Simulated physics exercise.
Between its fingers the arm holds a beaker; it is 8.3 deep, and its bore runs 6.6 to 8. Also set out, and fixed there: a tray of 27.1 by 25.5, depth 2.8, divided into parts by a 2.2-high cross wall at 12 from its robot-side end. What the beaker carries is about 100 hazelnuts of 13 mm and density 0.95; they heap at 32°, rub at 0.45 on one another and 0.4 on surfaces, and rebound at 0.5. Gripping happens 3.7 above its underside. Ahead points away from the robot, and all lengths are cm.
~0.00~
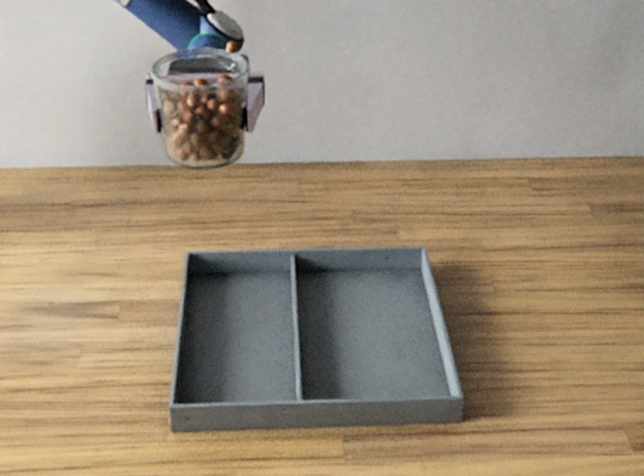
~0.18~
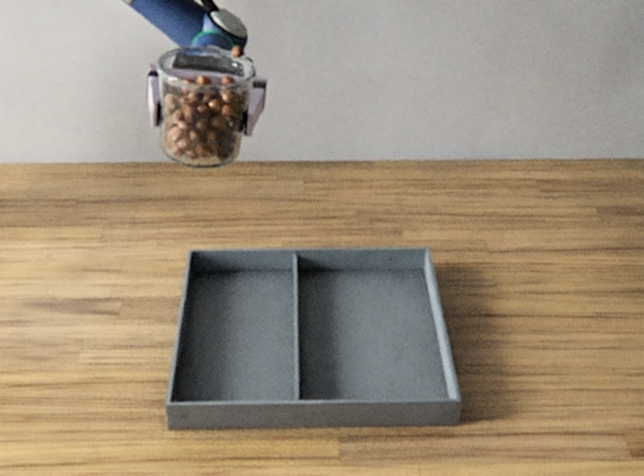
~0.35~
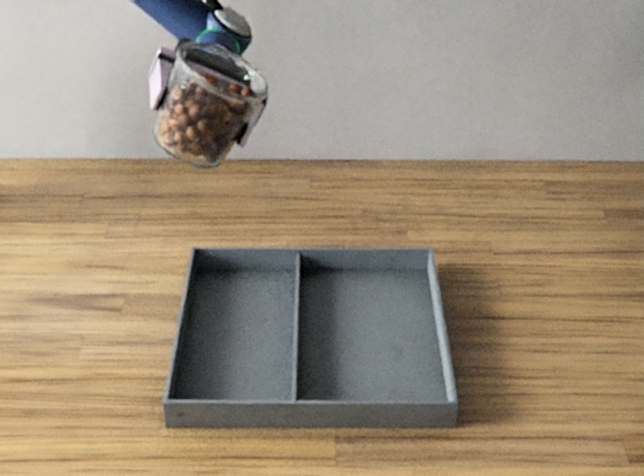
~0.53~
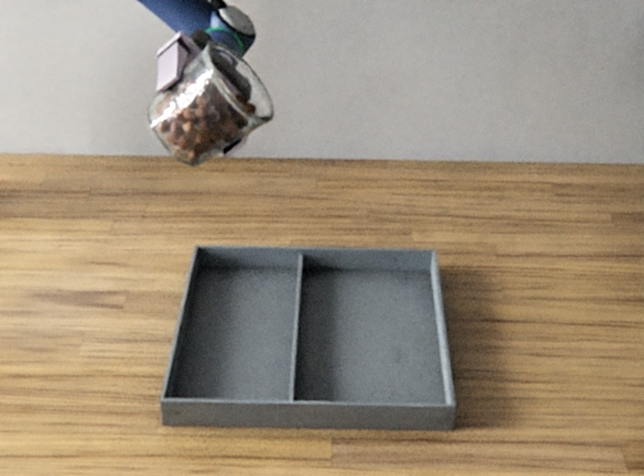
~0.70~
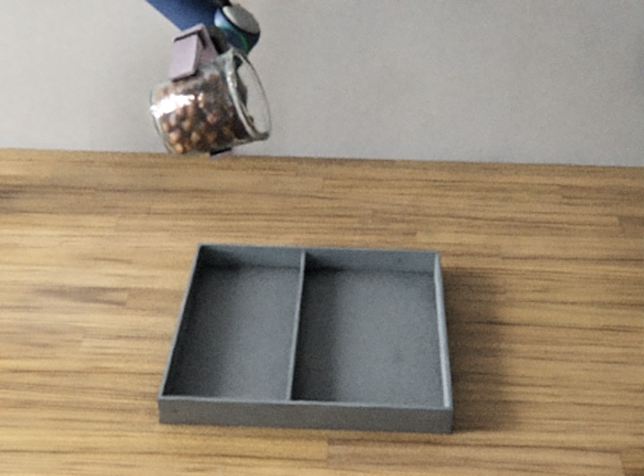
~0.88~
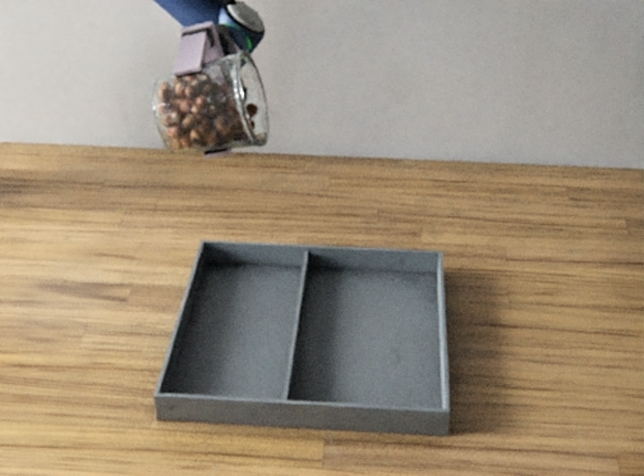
The clip shows a robot arm holding a clear beaker of small brown pieces above a gray divided tray on a wooden surface, steadily tilting it to the right until it lies nearly sideways, the pieces shifting inside.
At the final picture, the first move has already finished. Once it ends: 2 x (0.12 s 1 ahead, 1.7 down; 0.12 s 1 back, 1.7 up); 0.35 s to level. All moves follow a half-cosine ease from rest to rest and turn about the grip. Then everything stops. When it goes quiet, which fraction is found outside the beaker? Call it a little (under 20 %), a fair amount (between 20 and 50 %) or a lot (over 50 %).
A little.
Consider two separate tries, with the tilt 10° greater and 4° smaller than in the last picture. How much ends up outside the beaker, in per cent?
I'd expect close to 30 and then 0 per cent.
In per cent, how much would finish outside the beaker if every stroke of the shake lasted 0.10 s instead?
Estimate for that case: 5 %.
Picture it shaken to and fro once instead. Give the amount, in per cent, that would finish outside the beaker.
Near 0 per cent.
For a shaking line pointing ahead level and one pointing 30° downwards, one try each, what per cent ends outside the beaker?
25 and 15 %.
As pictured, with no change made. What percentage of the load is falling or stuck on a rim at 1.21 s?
Reading at that time: Some 1 per cent.
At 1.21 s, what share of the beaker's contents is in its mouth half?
Share in the mouth half: About 40 %.
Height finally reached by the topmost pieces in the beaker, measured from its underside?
Roughly 7.5 centimetres.
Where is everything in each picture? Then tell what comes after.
In the first frame, the beaker middle at (203, 112), level; upper third of the load around (208, 103), from x 170 to 235, top at y 50; 101 in the beaker.
In the second frame, the beaker middle at (204, 110), tilted 7° forward; upper third of the load around (204, 100), from x 170 to 240, top at y 55.
In the third frame, the beaker middle at (205, 109), tilted 26° forward; upper third of the load around (197, 98), from x 165 to 250, top at y 80.
In the fourth frame, the beaker middle at (207, 109), tilted 49° forward; upper third of the load around (195, 99), from x 160 to 250, top at y 80.
In the fifth frame, the beaker middle at (208, 109), tilted 68° forward; upper third of the load around (197, 94), from x 165 to 250, top at y 75.
In the sixth frame, the beaker middle at (209, 108), tilted 75° forward; upper third of the load around (199, 93), from x 165 to 250, top at y 80; 101 in the beaker.
After 1.21 s, tilted 75° forward, highest piece 27 above the table; 100 in the beaker, 1 in flight or on a rim.
After 1.54 s, tilted 34° forward, highest piece 29 above the table; 99 in the beaker, 1 in the far-side part, 1 in flight or on a rim.
After 1.91 s, level, highest piece 31 above the table; 99 in the beaker, 2 in the far-side part.
After 2.96 s, level, highest piece 31 above the table; 99 in the beaker, 2 in the far-side part.
In the end, 99 in the beaker, 2 in the far-side part. That is 2 % outside the beaker.
